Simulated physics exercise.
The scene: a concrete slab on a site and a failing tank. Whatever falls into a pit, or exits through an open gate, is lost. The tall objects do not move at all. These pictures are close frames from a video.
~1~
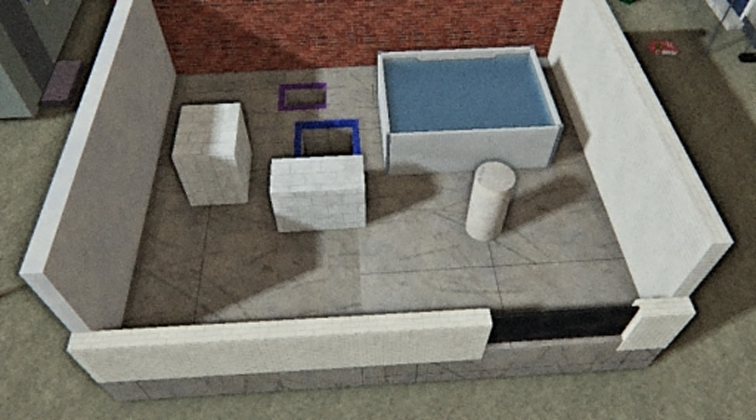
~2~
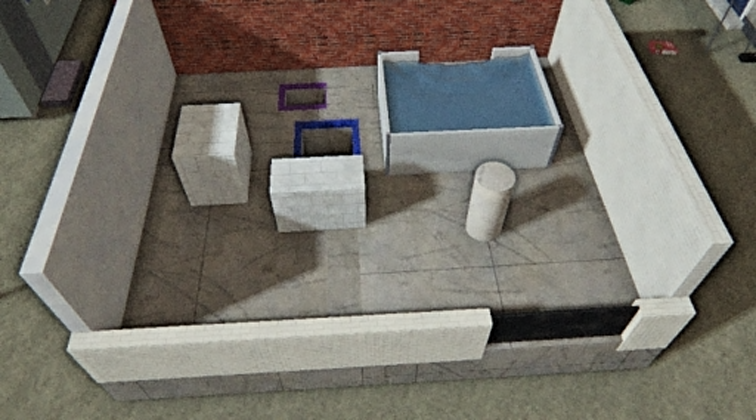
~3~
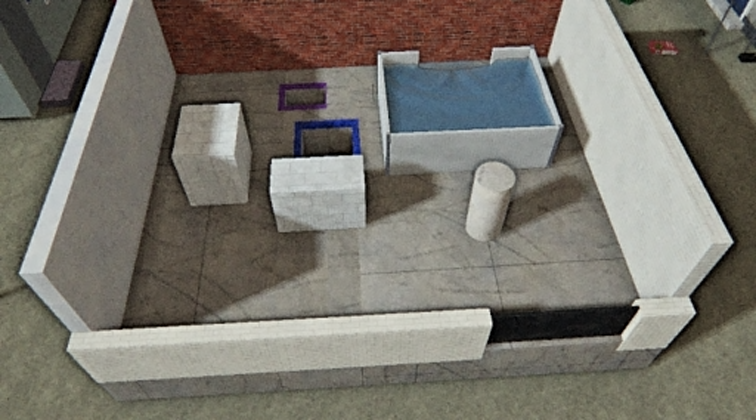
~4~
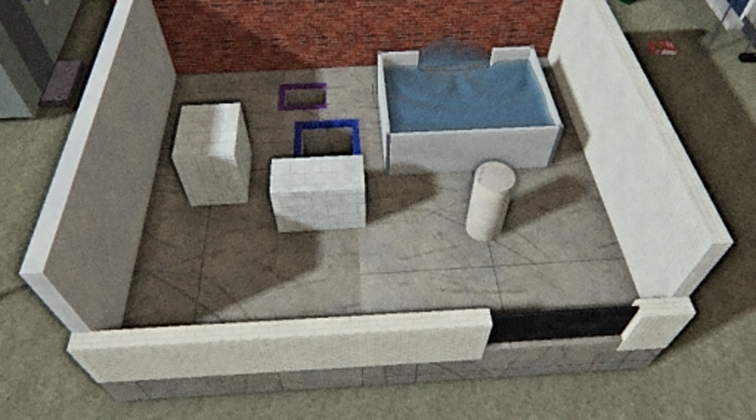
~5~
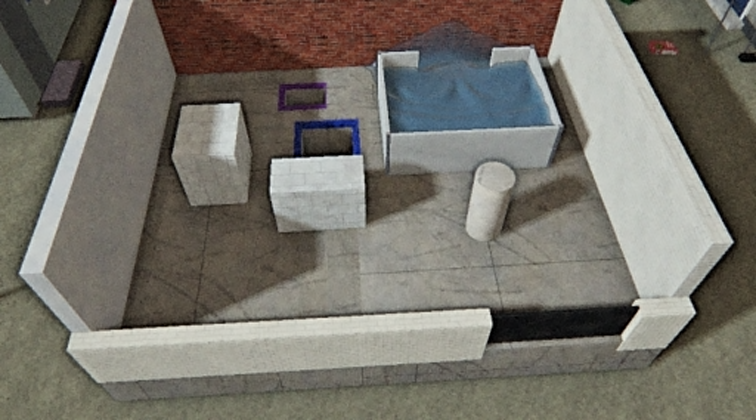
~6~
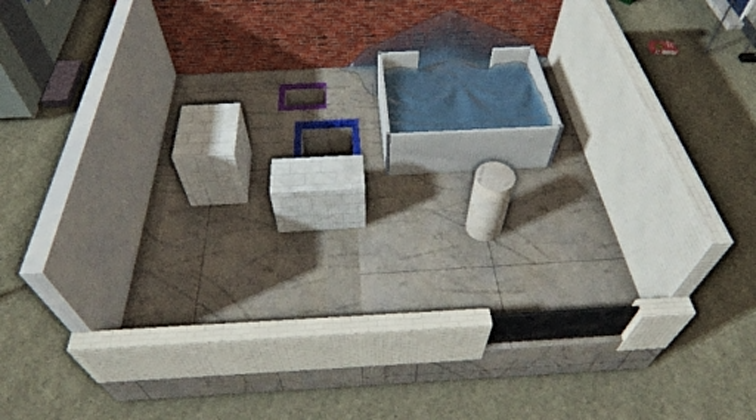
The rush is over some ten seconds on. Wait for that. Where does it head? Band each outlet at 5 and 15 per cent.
Gate: Short of a twentieth; blue pit: Short of a twentieth; purple pit: Upwards of fifteen per cent.
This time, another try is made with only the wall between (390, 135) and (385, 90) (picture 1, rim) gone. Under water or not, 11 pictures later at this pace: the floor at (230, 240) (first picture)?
Short answer - sodden.
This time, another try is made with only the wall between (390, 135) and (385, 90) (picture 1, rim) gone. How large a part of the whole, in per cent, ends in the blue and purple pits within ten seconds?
The blue pit gets 50 per cent and the purple pit 8 per cent.
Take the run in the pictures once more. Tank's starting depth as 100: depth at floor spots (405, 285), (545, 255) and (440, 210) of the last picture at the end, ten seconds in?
Estimated readings in sequence: 6, 4, 2 percent.
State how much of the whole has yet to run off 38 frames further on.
Roughly 82 per cent.
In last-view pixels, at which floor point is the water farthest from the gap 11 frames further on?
I'd say around (177, 78).
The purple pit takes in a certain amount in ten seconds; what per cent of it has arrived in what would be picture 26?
I make it 50 per cent.
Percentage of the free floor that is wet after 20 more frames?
About 50 per cent.
A moment on, water covers 20 % of the floor; the gate 0 %, the blue pit 0 %, the purple pit 1 %.
Next, water covers 35 % of the floor; the gate 0 %, the blue pit 1 %, the purple pit 5 %.
Then, water covers 50 % of the floor; the gate 0 %, the blue pit 1 %, the purple pit 10 %.
Later, water covers 85 % of the floor; the gate 0 %, the blue pit 2 %, the purple pit 16 %.
In the end, water covers 95 % of the floor; the gate 0 %, the blue pit 2 %, the purple pit 21 %.
